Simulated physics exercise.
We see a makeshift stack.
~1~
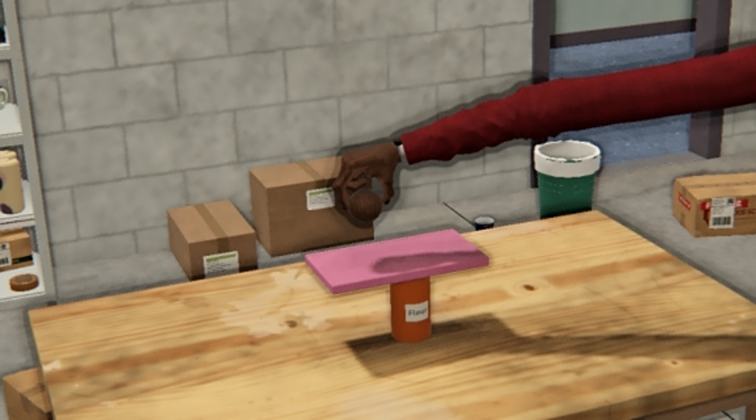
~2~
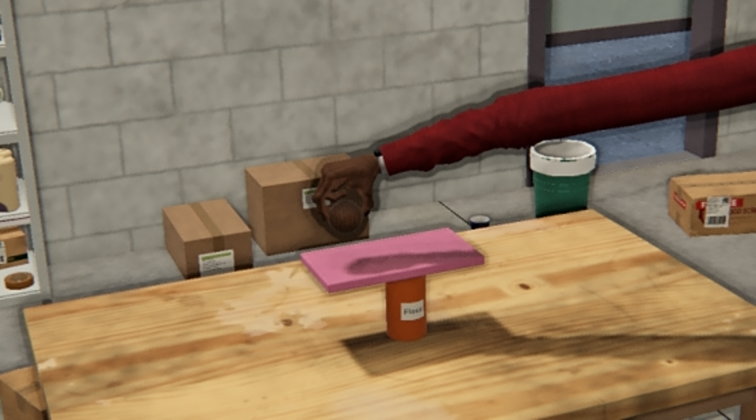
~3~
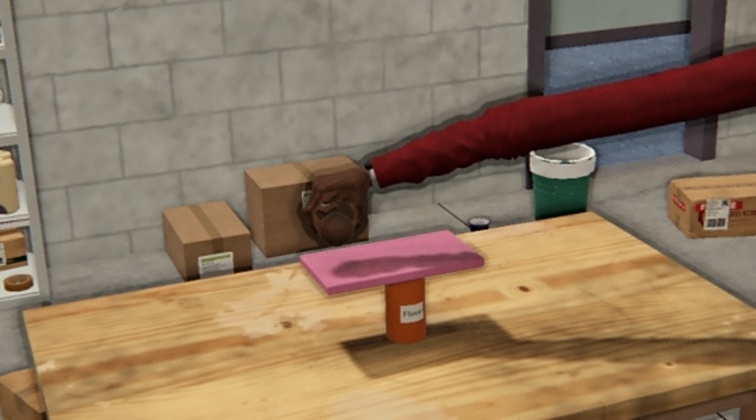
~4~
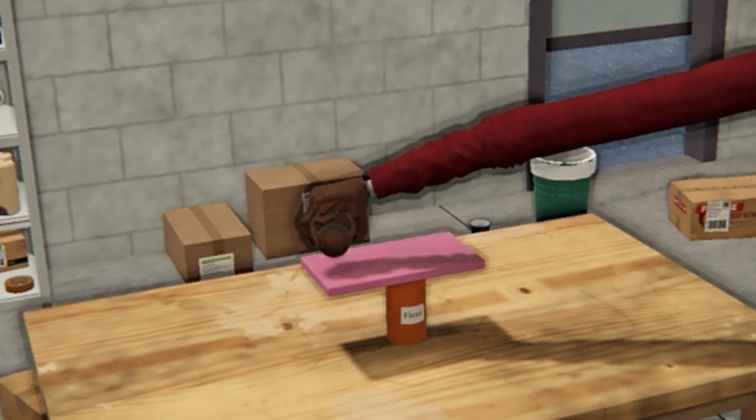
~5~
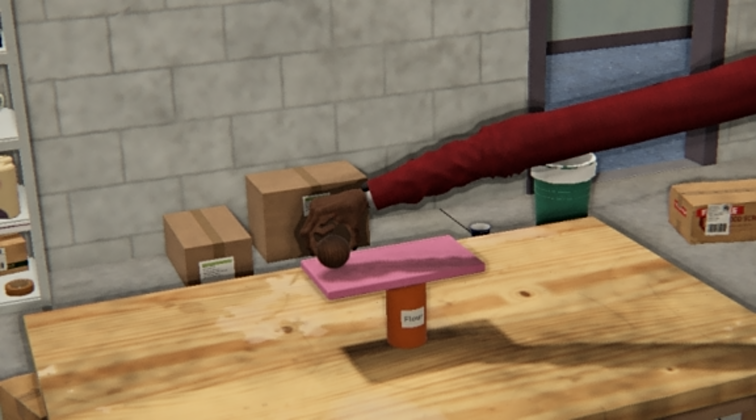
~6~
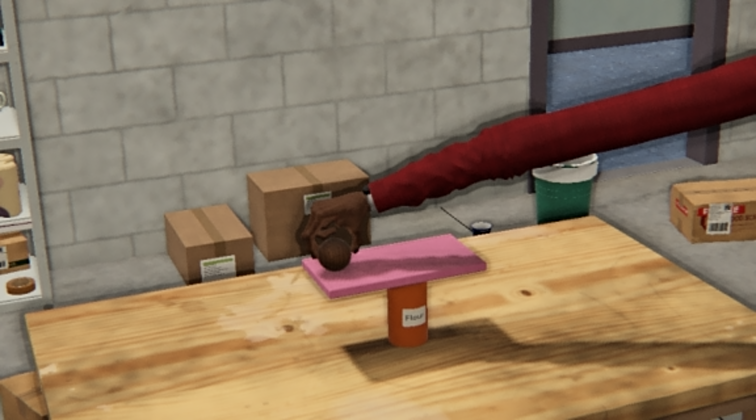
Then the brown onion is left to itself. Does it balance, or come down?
Outcome: The stack gives way.
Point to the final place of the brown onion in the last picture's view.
Around (299, 345).
Then, 0.40 s later than the last frame, brown onion now fallen; pink lid tilted by 65°.
Then, 0.60 s later than the last frame, pink lid tilted by 64°.
When it is over, fallen, brown onion and pink lid; orange jar as before. End places, in pixels of the last picture, brown onion near (299, 345). The stack loses its balance.
